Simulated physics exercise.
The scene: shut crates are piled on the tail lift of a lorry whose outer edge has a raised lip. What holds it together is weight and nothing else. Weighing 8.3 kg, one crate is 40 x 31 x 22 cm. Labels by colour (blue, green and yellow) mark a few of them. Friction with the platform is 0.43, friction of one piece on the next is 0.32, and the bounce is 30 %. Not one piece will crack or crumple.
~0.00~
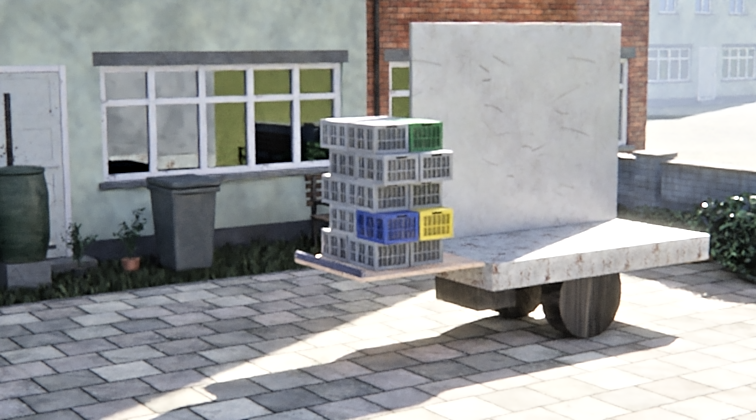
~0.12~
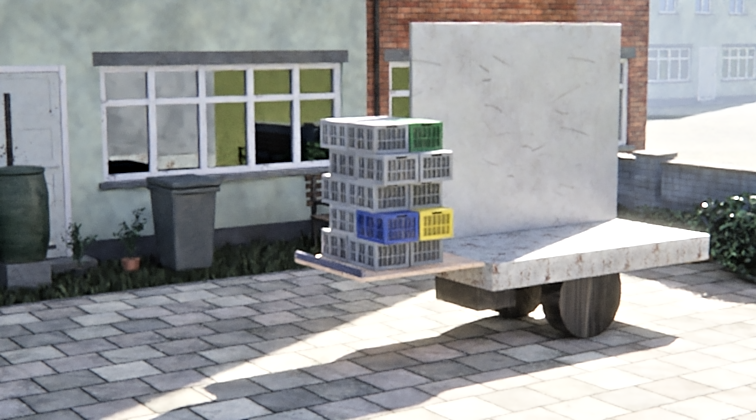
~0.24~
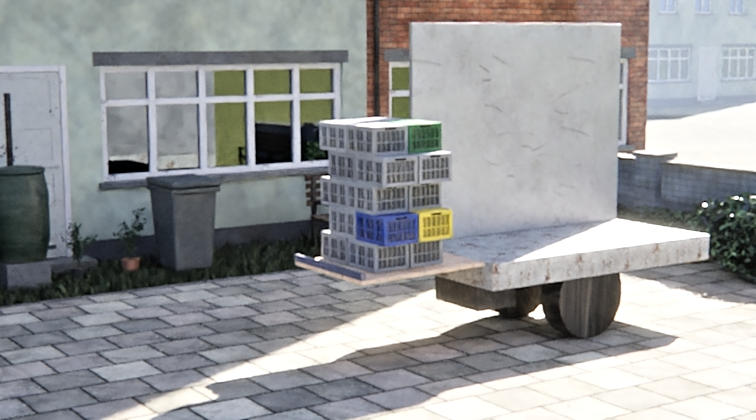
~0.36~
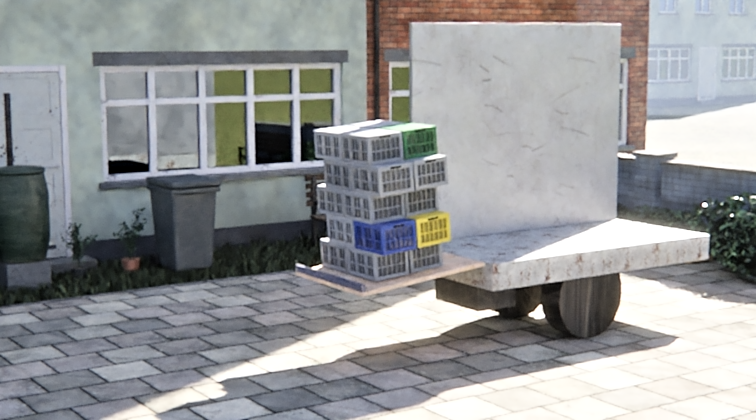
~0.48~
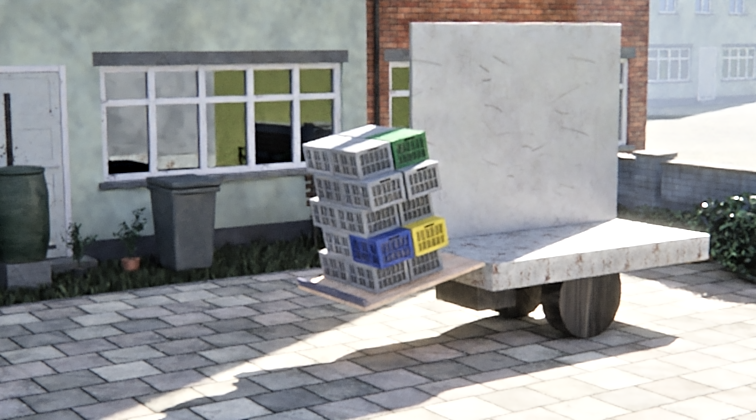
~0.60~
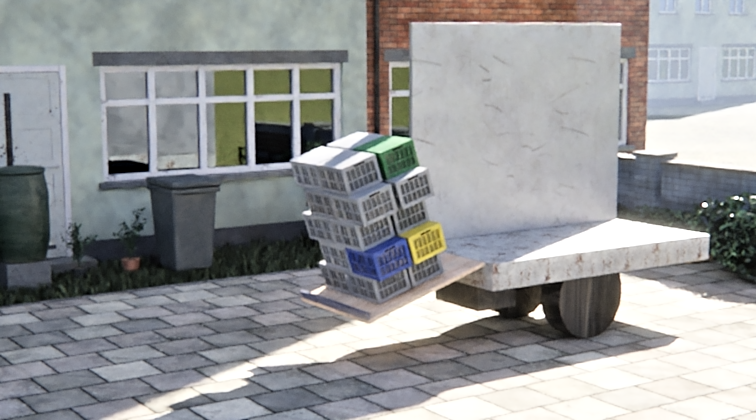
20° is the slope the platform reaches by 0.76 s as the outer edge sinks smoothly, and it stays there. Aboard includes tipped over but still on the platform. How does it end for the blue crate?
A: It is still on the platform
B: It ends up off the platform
Answer: B.
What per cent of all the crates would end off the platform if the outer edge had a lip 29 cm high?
Then 50 per cent.
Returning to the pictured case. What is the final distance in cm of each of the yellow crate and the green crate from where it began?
Net displacement (cm, approx.): Yellow = 50; green = 260.
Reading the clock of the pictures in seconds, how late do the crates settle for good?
Around 3.0 s.
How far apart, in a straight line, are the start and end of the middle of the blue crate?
Roughly 110 cm away.
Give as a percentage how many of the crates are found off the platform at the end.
I'd put it at roughly 70 per cent of them.
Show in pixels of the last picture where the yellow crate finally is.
It ends up centred close to (386, 263).
By 0.94 s, slope 20°; 2 of the 20 crates off the platform; blue crate tilted 22°; green crate tilted 16°.
By 1.36 s, slope 20°; 14 of the 20 crates off the platform; blue crate on its side; green crate tilted 44°, 60 cm lower.
When it is over (3.2 s), slope 20°; 14 of the 20 crates off the platform; blue crate on its side; green crate upside down; yellow crate tilted 24°. In pixels of the last frame, middles, blue crate near (321, 355), green crate near (157, 351).
